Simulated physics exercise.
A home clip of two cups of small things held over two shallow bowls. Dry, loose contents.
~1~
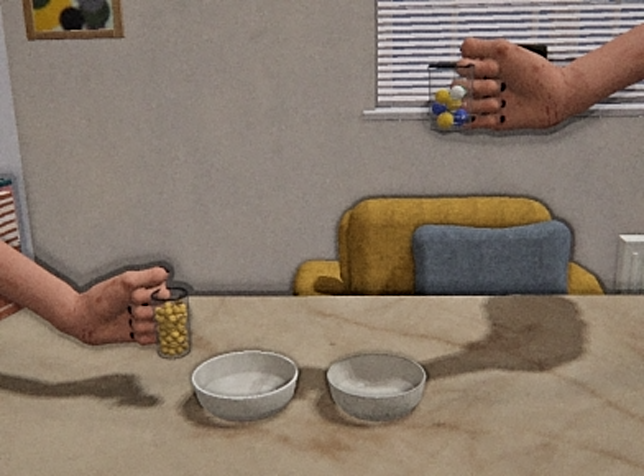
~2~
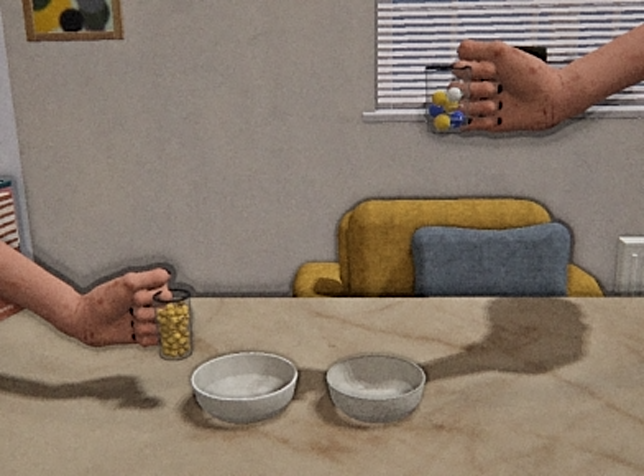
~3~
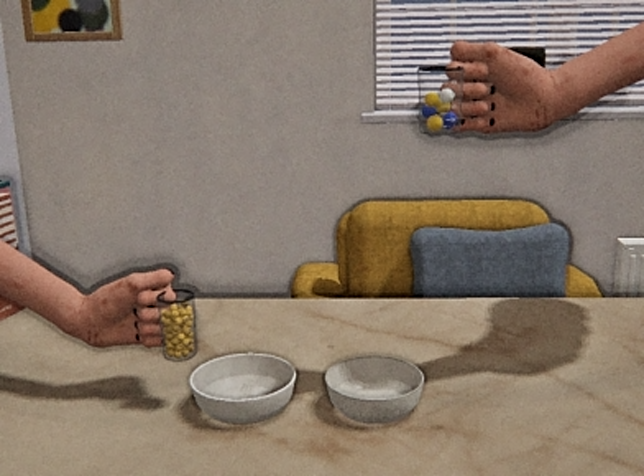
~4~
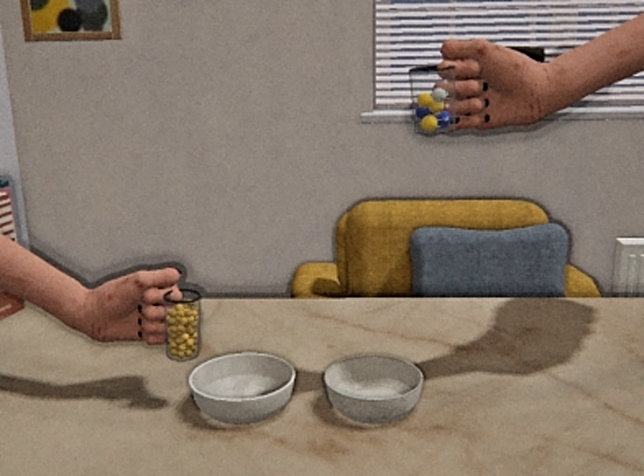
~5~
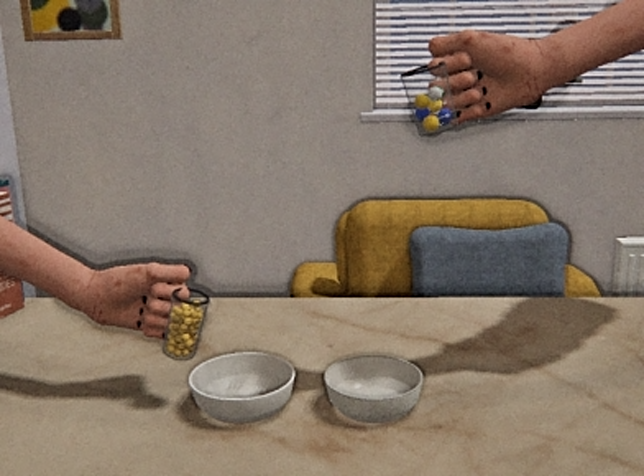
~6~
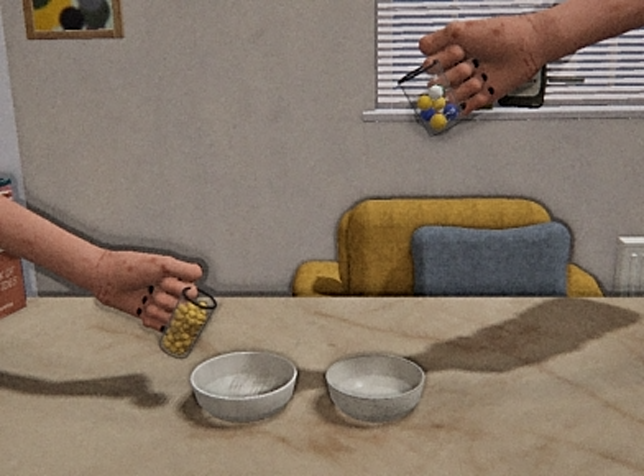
Two hands held clear cups above two empty white bowls, the left with yellow puffed balls, the right much higher with colourful marbles; both edged inward, then tilted their cups toward the bowls.
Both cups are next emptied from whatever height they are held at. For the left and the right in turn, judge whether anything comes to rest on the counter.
Left dish - everything stays in; right - bits escape.
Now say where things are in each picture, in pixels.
The first picture shows left dish near (237, 402), empty; left cup near (172, 323), holding puffed corn balls, just above its dish; right dish near (377, 401), empty; right cup near (451, 97), holding glass marbles, high above its dish.
The second picture shows left cup near (174, 325), upright; right cup near (448, 99), upright.
The third picture shows left cup near (178, 325), upright; right cup near (440, 100), upright.
The fourth picture shows left cup near (183, 325), tipped 4°; right cup near (433, 100), tipped 4°.
The fifth picture shows left cup near (185, 325), tipped 15°; right cup near (431, 100), tipped 15°.
The sixth picture shows left dish near (236, 402); left cup near (187, 324), tipped 29°; right dish near (376, 402); right cup near (433, 99), tipped 29°.
Then, 0.43 s on from there, left, the whole lot still in the cup; right, the whole lot still in the cup.
Then, 0.80 s on from there, left, all but a few still in the cup, a little in the dish, only a few in the air; right, all but a few still in the cup, a little in the air.
Then, 1.12 s on from there, left, near a quarter still in the cup, the bulk in the dish, a little in the air; right, near a third in the dish, near two thirds in the air.
In the end, left, the whole lot in the dish, none at all outside the dish; right, a little in the dish, all but a few outside the dish.
